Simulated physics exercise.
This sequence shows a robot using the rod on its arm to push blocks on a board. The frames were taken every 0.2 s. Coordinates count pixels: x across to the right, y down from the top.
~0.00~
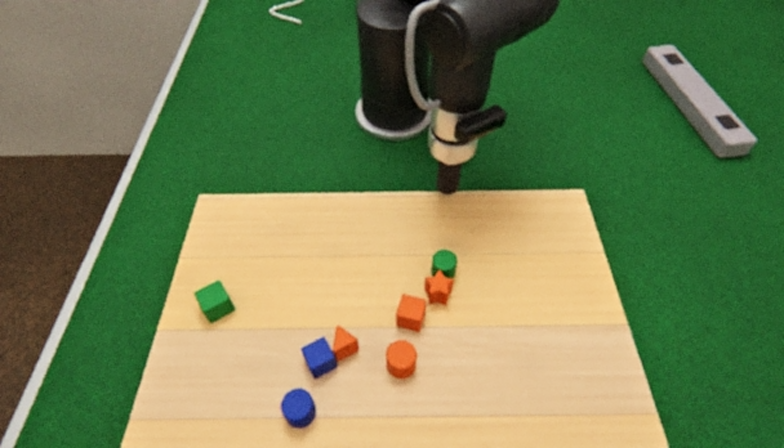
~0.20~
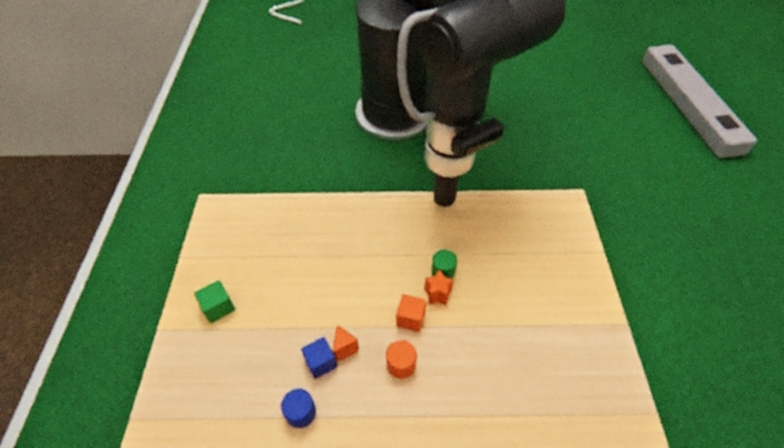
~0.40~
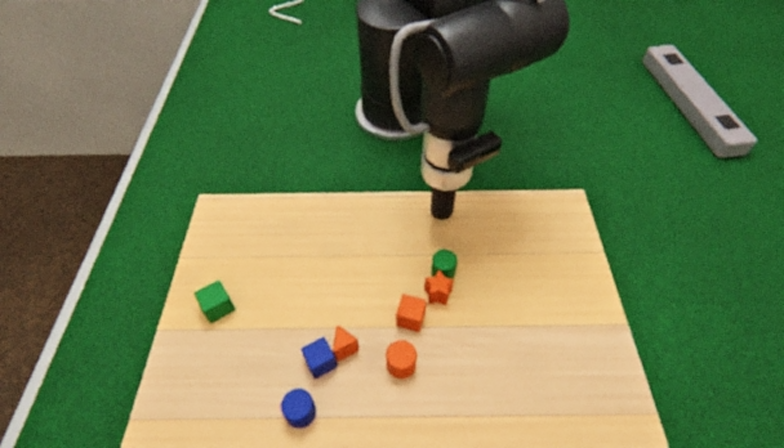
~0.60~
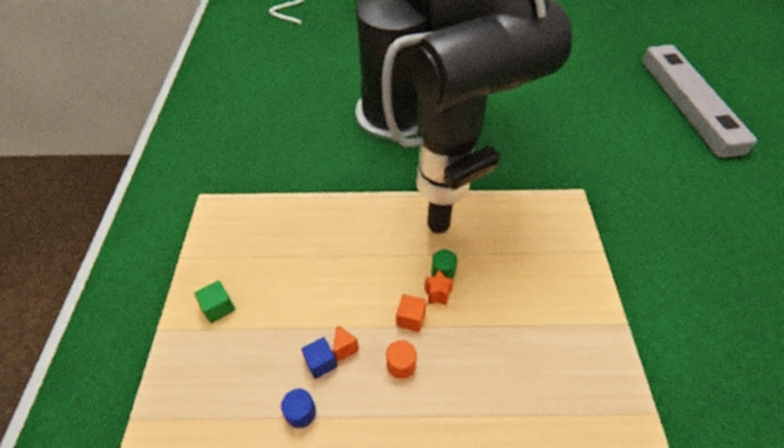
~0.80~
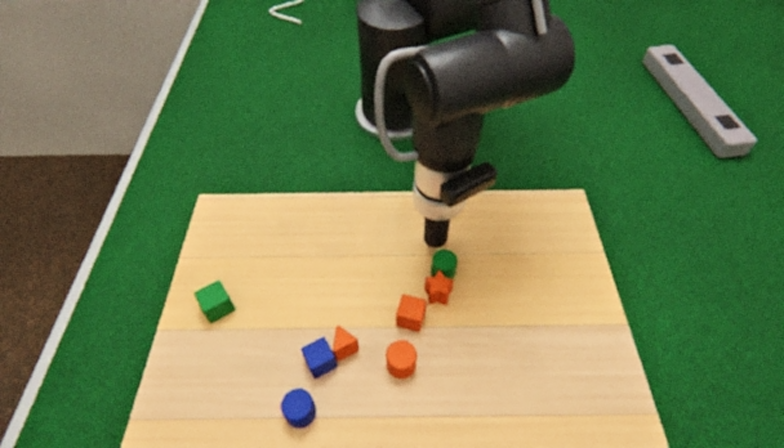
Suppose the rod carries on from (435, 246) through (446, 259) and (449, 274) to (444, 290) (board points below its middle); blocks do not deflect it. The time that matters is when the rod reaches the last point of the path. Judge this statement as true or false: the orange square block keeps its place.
Answer: False.
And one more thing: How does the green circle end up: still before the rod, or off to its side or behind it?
Pushed ahead.
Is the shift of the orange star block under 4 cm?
That would be a no.
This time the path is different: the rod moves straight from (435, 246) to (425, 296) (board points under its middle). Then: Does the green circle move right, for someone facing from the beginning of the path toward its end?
No, that is not what happens.
What follows on the original path. Halfway along, rod at (450, 260); orange star block at (435, 292); green circle at (448, 276).
At the end, rod at (445, 283); orange square block at (404, 317), turned 50° clockwise; orange star block at (432, 319); green circle at (447, 301).
